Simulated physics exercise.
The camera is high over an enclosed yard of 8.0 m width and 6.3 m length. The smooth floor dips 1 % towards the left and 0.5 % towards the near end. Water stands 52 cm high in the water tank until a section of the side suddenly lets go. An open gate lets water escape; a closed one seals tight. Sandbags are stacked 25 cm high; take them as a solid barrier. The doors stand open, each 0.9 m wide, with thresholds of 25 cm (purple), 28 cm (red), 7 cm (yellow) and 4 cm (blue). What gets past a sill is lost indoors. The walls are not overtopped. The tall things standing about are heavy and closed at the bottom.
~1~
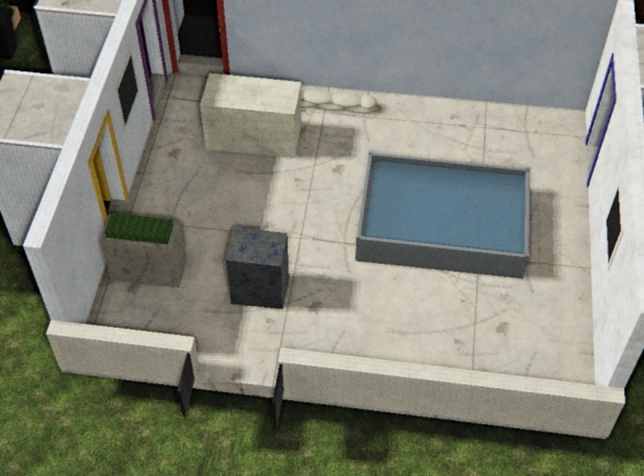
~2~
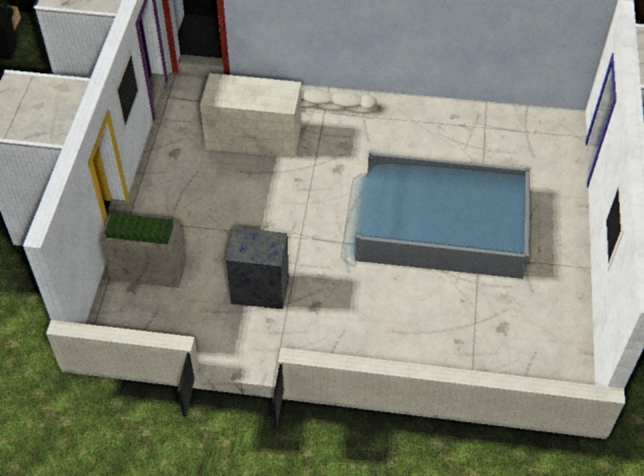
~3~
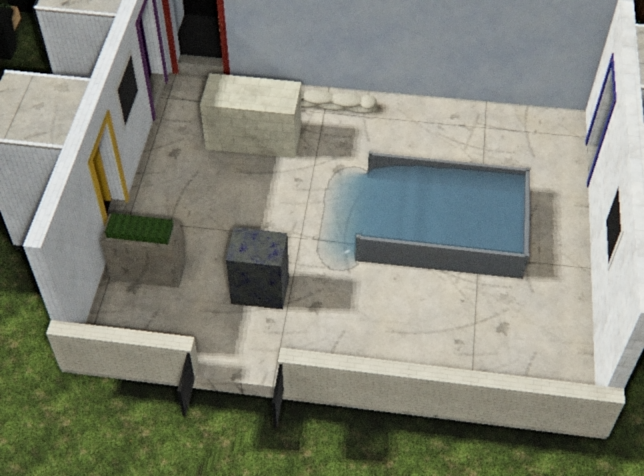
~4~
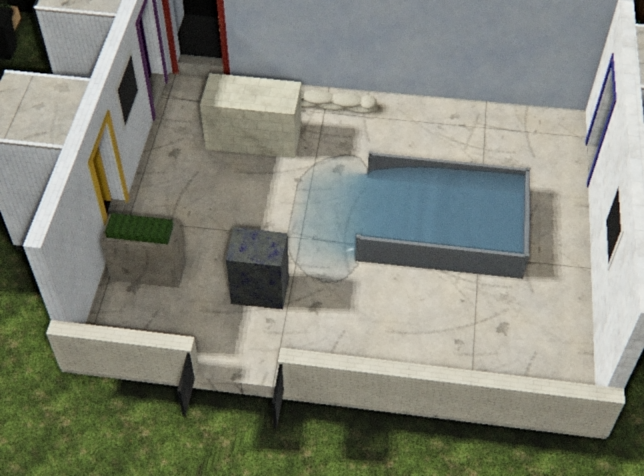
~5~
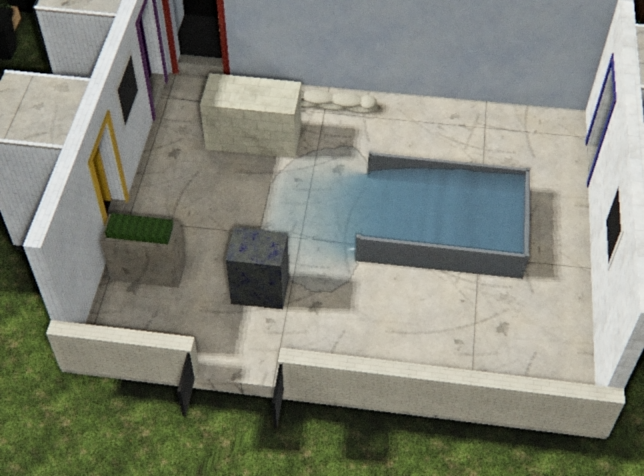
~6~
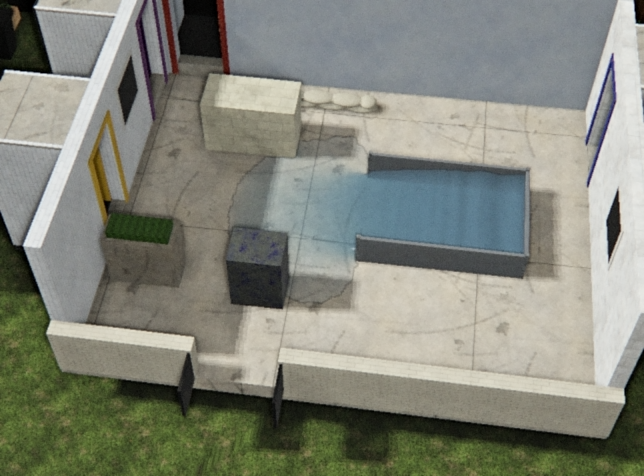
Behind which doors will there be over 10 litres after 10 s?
Within that time: At the purple door it stays under the limit; at the red door it keeps below the limit; at the yellow door it passes the limit; at the blue door it keeps below the limit.
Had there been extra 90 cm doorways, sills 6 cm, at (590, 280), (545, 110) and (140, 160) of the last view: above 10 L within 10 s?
In turn: Below, not over, over.
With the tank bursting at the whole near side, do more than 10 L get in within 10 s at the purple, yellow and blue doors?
Against that limit: Purple not over, yellow below, blue not over.
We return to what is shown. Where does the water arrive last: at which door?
The blue one.
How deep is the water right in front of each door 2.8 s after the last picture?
Depths in cm: Purple 8, red 16, yellow 28, blue 0.
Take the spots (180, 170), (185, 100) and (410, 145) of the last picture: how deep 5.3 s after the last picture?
About 12, 16 and 1 cm.
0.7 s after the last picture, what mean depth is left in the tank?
About 33 cm.
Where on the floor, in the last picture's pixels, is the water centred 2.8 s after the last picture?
Near (275, 209).
Then, 0.7 s after the last picture water covers 25 % of the floor and is deepest (22 cm) near (350, 240); purple door not reached, red door not reached, yellow door 5 cm at the sill, 0 L in, blue door not reached.
Then, 1.5 s after the last picture water covers 30 % of the floor and is deepest (30 cm) near (150, 164); purple door not reached, red door not reached, yellow door 23 cm at the sill, 43 L in, blue door not reached.
Then, 2.8 s after the last picture water covers 45 % of the floor and is deepest (31 cm) near (114, 241); purple door 8 cm at the sill, 0 L in, red door 16 cm at the sill, 0 L in, yellow door 28 cm at the sill, 213 L in, blue door not reached.
Then, 5.3 s after the last picture water covers 55 % of the floor and is deepest (18 cm) near (159, 106); purple door 15 cm at the sill, 0 L in, red door 15 cm at the sill, 0 L in, yellow door 15 cm at the sill, 390 L in, blue door not reached.
Then, 9.3 s after the last picture water covers 85 % of the floor and is deepest (11 cm) near (78, 350); purple door 9 cm at the sill, 0 L in, red door 9 cm at the sill, 0 L in, yellow door 10 cm at the sill, 427 L in, blue door 4 cm at the sill, 0 L in.
